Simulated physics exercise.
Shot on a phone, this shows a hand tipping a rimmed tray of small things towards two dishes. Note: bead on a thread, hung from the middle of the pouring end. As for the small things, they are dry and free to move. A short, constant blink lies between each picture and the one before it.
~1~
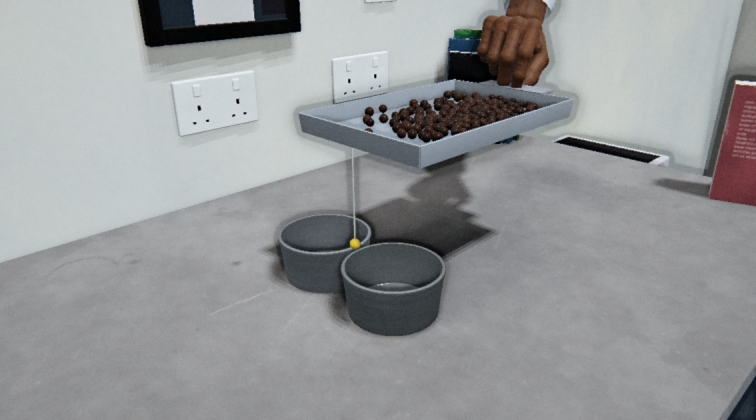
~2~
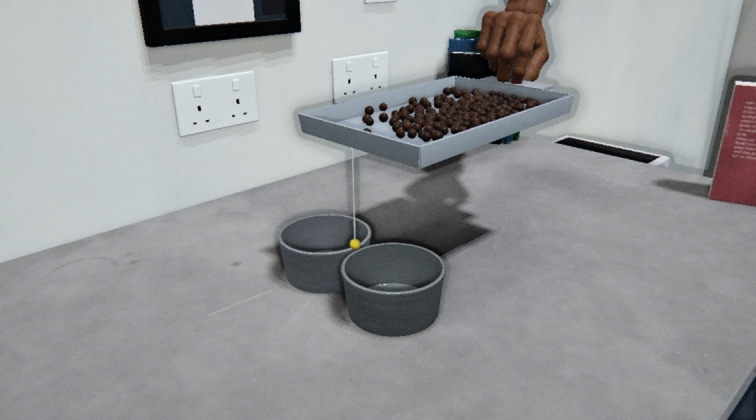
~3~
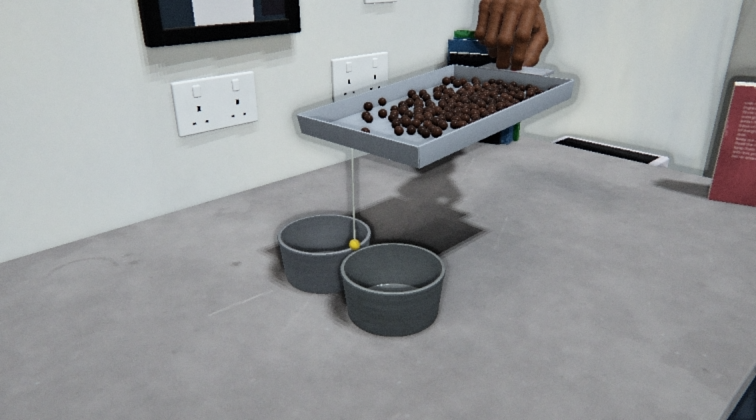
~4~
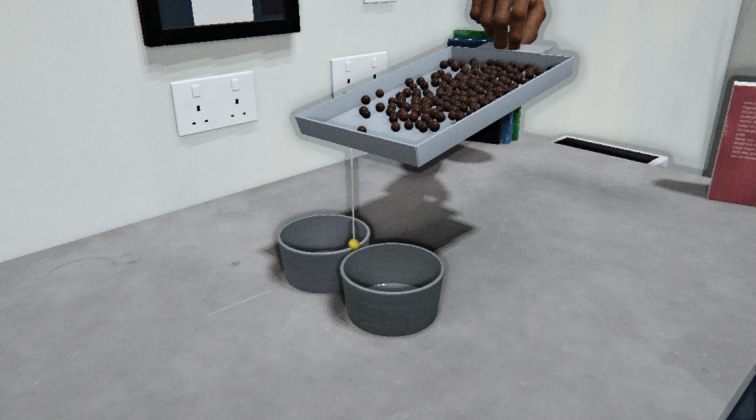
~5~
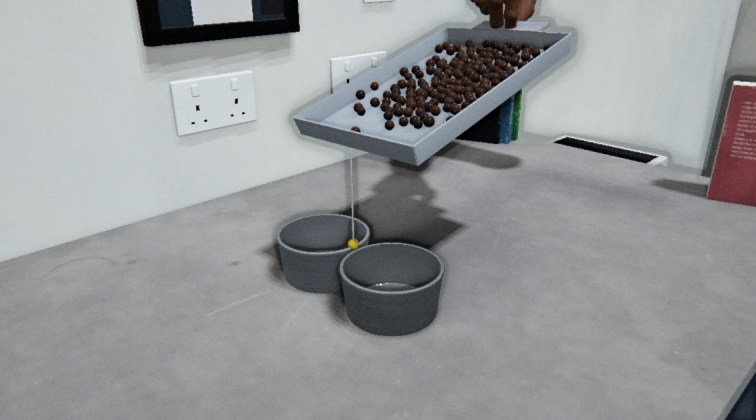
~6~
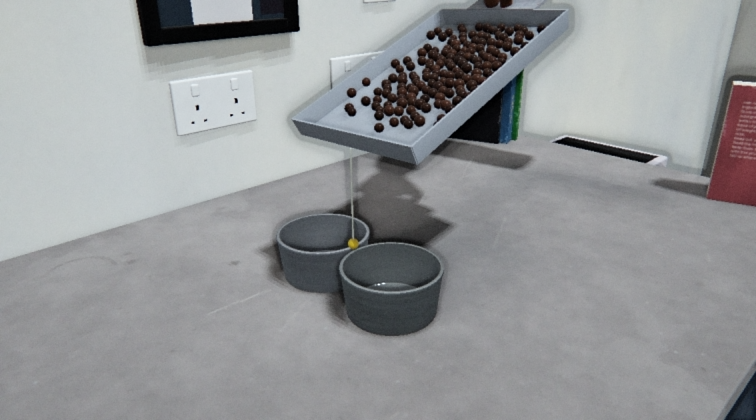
The video shows a hand holding a rimmed tray of small brown balls above two dark dishes on a grey surface, then raising its far end so the tray tilts gradually and the balls begin shifting toward the lower end.
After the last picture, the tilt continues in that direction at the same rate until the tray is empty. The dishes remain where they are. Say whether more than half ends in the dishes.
The amount caught is going to be smaller than the amount missed.
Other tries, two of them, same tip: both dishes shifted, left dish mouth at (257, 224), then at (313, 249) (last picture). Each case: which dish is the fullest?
In the first position the right of the two, in the second the left of the two.
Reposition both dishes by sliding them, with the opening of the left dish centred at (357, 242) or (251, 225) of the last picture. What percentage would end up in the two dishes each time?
Trial 1 around 0 percent, trial 2 around 50 percent.
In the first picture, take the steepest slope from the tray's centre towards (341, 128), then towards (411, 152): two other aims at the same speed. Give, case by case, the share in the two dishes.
Well, 70 percent for one and then 20 percent for the other.
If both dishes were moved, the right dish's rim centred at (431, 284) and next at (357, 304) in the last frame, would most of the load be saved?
Earlier try a minority share, later try a majority share.
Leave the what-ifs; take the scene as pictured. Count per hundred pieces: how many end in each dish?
The left dish ends with 0 per cent of the load and the right dish with 0 per cent.
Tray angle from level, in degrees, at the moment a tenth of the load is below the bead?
70°, roughly.
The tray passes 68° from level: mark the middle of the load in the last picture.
In the last view the centre sits at roughly (339, 129).
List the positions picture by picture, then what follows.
The first picture shows corners of the pouring end near (301, 113) and (420, 146), level; middle of the load near (460, 117), chocolate balls; left dish near (290, 264); right dish near (356, 303); bead on its thread near (355, 244).
The second picture shows corners of the pouring end near (301, 113) and (420, 146), level; middle of the load near (460, 115).
The third picture shows corners of the pouring end near (300, 114) and (418, 146), tipped barely, level across its low end; middle of the load near (459, 107).
The fourth picture shows corners of the pouring end near (298, 115) and (416, 145), tipped a little, level across its low end; middle of the load near (457, 94).
The fifth picture shows corners of the pouring end near (296, 117) and (413, 145), tipped clearly, level across its low end; middle of the load near (452, 83), a little on the move.
The sixth picture shows corners of the pouring end near (294, 118) and (411, 145), tipped clearly, level across its low end; middle of the load near (444, 74), all but a few on the move; left dish near (288, 263); right dish near (355, 302).
Shortly afterwards, tray tipped steeply; the bulk on the tray; a little outside both; near a quarter in the air.
Next, tray tipped past a quarter turn; near a quarter on the tray; only a few in the left dish; near half outside both; near a third in the air.
Some moments later, tray tipped past a quarter turn; only a few in the right dish; only a few in the left dish; all but a few outside both.
In the end, tray tipped past a quarter turn; only a few in the right dish; only a few in the left dish; all but a few outside both.
